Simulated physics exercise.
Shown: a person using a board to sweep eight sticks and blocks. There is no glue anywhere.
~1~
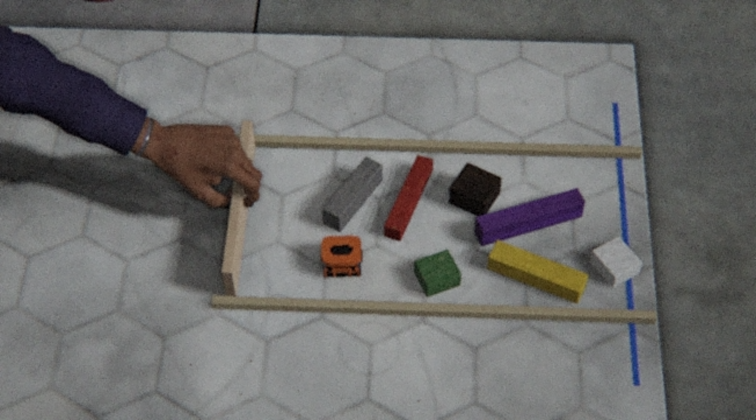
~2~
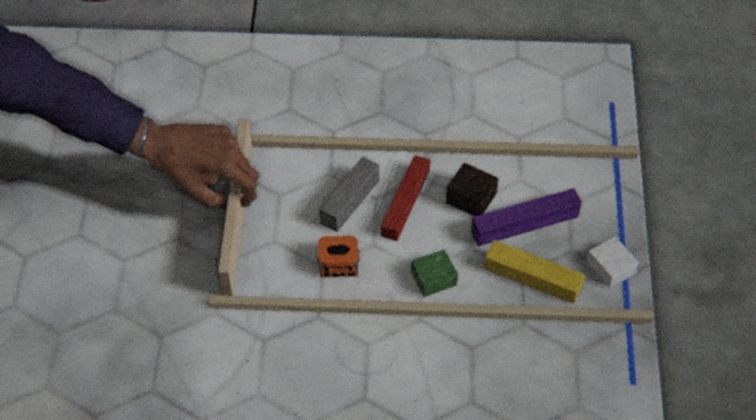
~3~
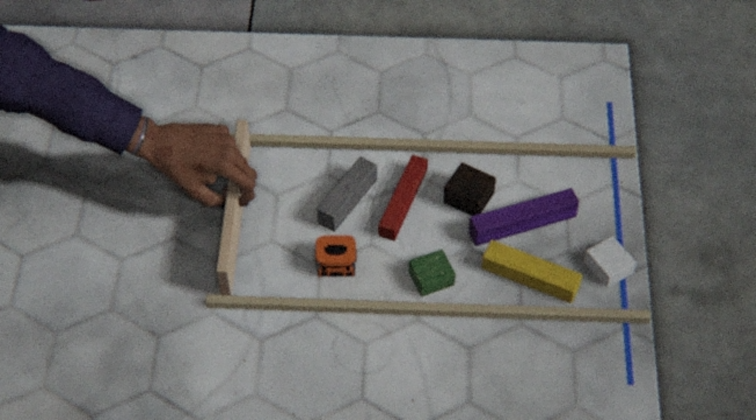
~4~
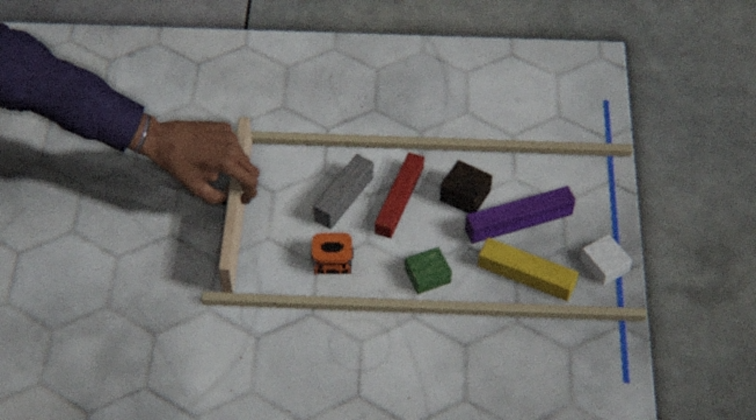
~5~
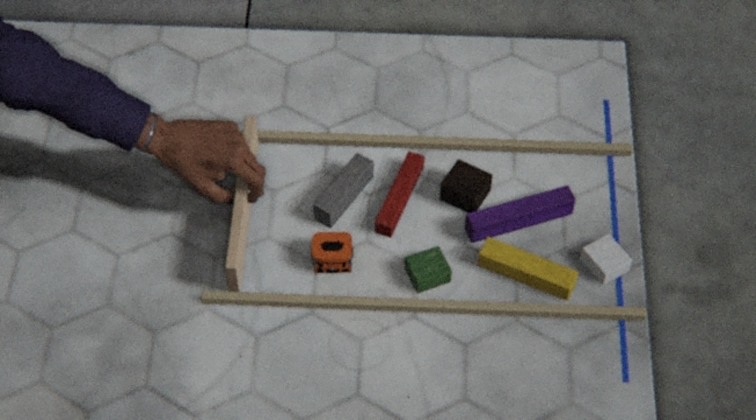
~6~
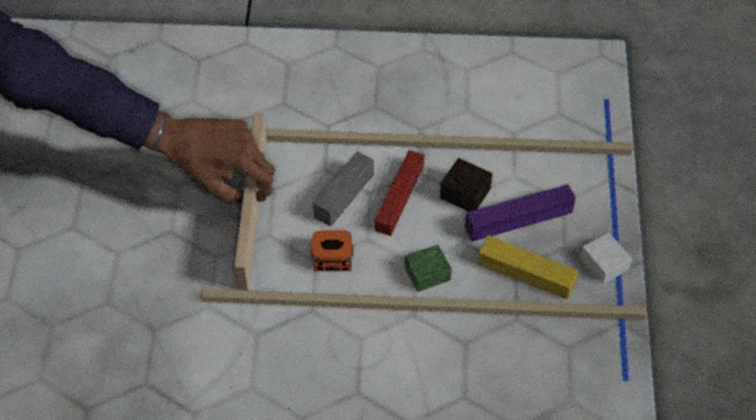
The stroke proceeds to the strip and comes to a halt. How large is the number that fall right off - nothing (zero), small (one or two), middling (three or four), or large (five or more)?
Large - five or more.
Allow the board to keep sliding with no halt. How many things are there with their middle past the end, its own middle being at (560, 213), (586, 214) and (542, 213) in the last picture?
Per position: 2 / 4 / 0.
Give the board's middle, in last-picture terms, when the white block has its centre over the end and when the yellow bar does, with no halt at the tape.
White block: (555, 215); yellow bar: (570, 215).
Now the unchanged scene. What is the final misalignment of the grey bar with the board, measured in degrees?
I'd estimate about 0 degrees.
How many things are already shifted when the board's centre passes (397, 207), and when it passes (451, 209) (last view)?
Tally at point one: 4; at point two: 7.
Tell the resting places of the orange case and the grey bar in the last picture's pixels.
In the last picture the orange case sits around (638, 255) and the grey bar around (626, 199).
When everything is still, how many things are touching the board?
It ends up touching 3.
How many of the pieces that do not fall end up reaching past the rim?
The total comes out at 2.
Soon after, none off yet; white block at rest near (606, 258); yellow bar at rest near (527, 267); purple stick at rest near (520, 213).
After that, none off yet; white block moving near (610, 255); yellow bar displaced about its own width near (589, 272); purple stick displaced about its own width near (592, 208).
In the end, the number that fall off is five or more; gone, red bar, black block, purple stick, yellow bar and white block.
